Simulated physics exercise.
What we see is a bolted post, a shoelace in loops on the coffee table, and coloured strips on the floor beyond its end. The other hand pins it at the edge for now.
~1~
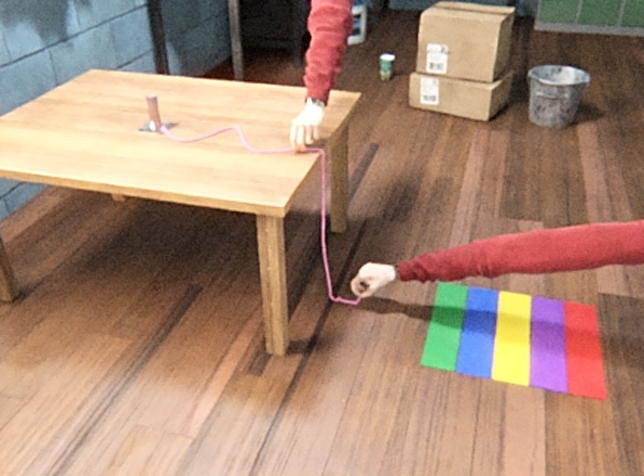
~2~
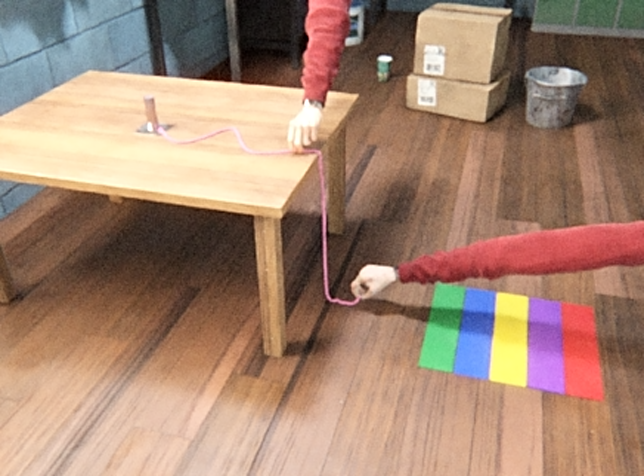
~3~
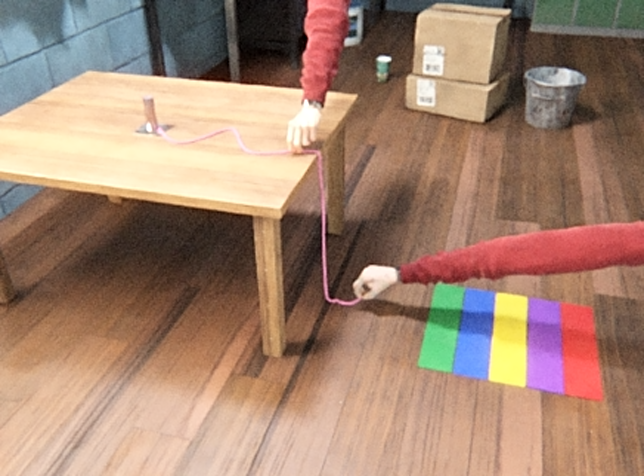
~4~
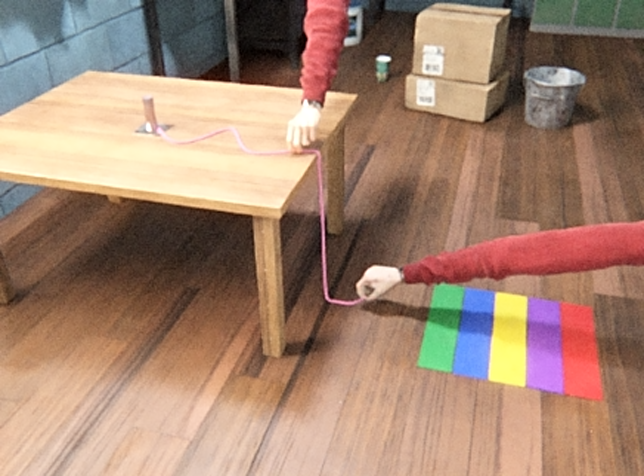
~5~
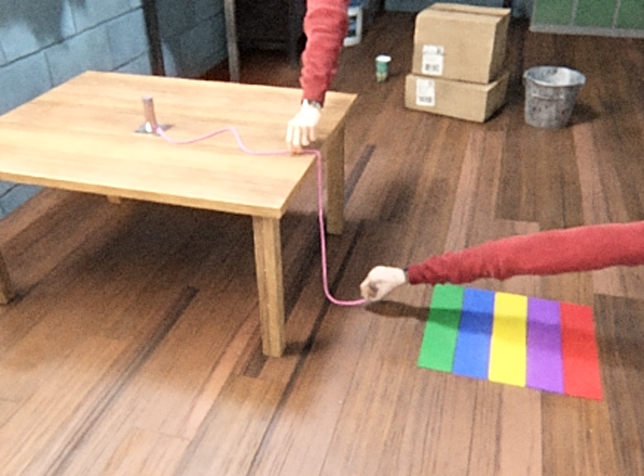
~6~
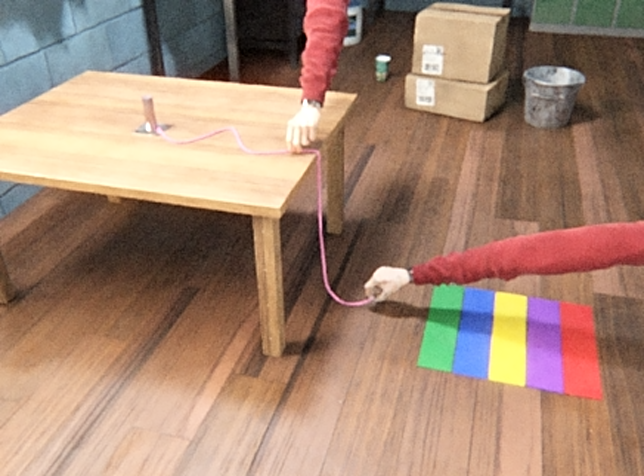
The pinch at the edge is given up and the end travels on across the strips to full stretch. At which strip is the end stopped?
It halts on the purple strip.
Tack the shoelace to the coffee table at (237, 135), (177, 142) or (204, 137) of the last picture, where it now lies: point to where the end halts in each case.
About (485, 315), (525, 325) and (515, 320).
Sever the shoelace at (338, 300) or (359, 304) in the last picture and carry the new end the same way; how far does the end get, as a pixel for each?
About (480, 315) and (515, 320).
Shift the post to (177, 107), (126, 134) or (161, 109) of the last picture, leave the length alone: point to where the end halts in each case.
About (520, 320), (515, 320) and (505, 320).
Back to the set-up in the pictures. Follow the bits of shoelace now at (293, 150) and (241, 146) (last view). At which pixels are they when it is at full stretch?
At (350, 176), then (298, 146).
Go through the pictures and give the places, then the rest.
In the first frame, end (360, 294); green (441, 351); blue (475, 357); yellow (512, 364); purple (548, 371); red (586, 378).
In the second frame, end (360, 296); shoelace through (173, 140) (230, 129) (259, 153) (320, 165) (324, 227) (326, 285).
In the third frame, end (362, 296).
In the fourth frame, end (365, 297); shoelace through (171, 141) (229, 129) (258, 154) (319, 165) (323, 227) (325, 286).
In the fifth frame, end (369, 297).
In the sixth frame, end (374, 298); shoelace through (171, 140) (229, 129) (257, 153) (318, 165) (320, 226) (327, 285).
Early on, end near (473, 314); over blue.
Midway, end near (515, 321); over yellow.
At the end of the slack, end near (540, 325); over purple. Over purple.
